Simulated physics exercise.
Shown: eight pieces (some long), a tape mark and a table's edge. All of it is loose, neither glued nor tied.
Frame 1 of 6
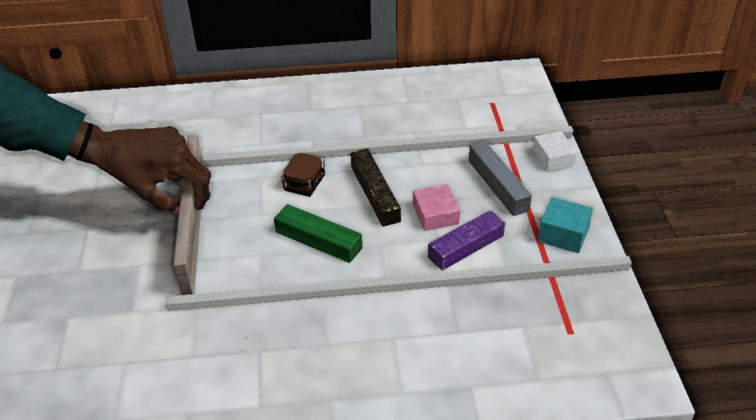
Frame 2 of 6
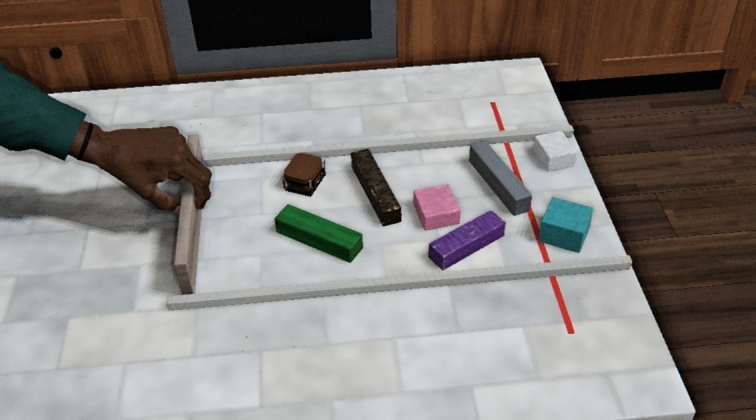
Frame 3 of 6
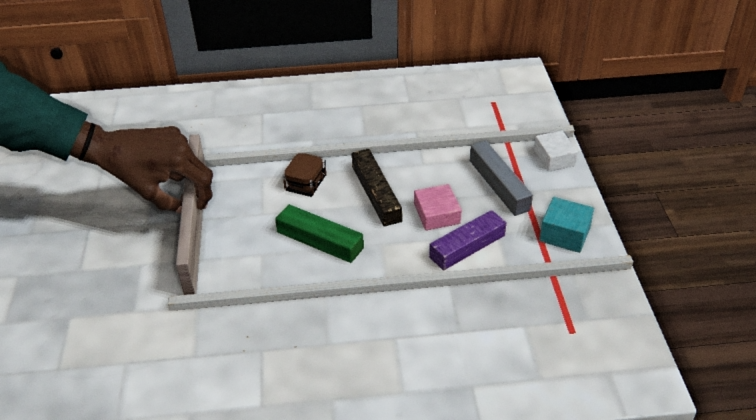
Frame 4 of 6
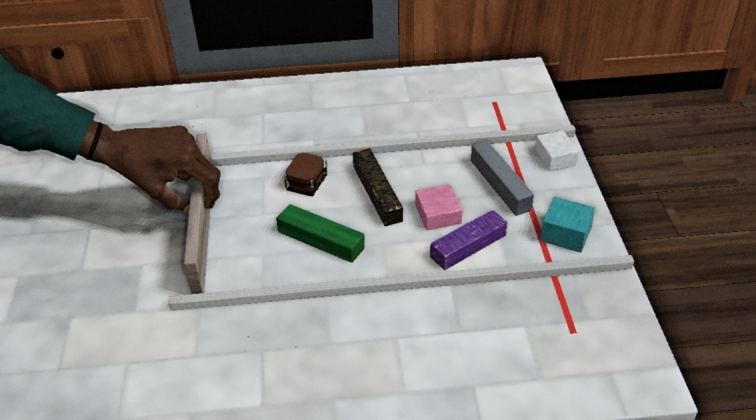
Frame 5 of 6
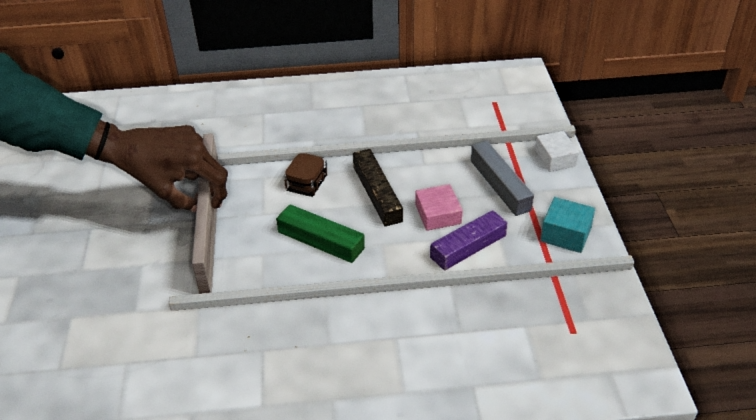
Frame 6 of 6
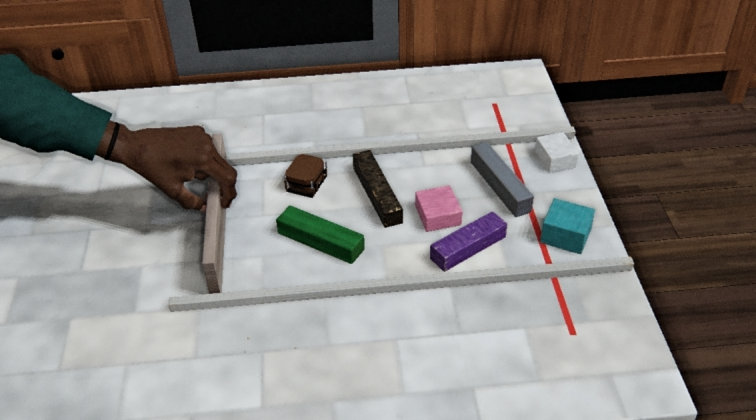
On a pale tiled tabletop, a hand in a green sleeve slides an upright board slightly to the right between two rails, while the colourful blocks and sticks ahead of it, some near a red line, stay essentially still.
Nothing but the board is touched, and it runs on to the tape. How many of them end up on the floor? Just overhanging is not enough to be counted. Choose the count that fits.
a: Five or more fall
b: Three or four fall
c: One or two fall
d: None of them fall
Option b: Three or four fall.
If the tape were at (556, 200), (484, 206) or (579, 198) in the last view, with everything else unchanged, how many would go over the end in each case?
First 5, then 0, then 6.
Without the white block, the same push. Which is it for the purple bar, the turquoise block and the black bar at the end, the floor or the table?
The purple bar stays put; the turquoise block comes off; the black bar stays put.
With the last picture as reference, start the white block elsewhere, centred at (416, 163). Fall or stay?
I reckon from there it stays aboard.
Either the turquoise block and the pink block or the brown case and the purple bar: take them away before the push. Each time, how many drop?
1, then 0.
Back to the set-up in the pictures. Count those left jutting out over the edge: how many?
The number overhanging is 2.
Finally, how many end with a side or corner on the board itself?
It's 2.
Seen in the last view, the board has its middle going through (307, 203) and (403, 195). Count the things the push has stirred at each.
At the first point the count is 2, at the second it's 5.
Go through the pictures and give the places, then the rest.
White block (554, 151); turquoise block (565, 225); grey stick (499, 178); board (191, 211); tape (526, 201), in the first frame.
Turquoise block (566, 225); green stick (319, 233), in the second frame.
Grey stick (500, 177); brown case (305, 175), in the third frame.
White block (556, 151); pink block (438, 207), in the fourth frame.
Turquoise block (568, 225); black bar (377, 186), in the fifth frame.
White block (556, 152); turquoise block (568, 226); grey stick (501, 178); board (217, 210); tape (528, 202), in the sixth frame.
Soon after, none off yet; white block at rest near (556, 152); turquoise block at rest near (568, 226); grey stick at rest near (501, 178).
After that, none off yet; white block moving near (561, 150); turquoise block displaced about its own width near (616, 230); grey stick displaced about its own width near (559, 172).
In the end, the number that fall off is three or four; gone, grey stick, turquoise block and white block.
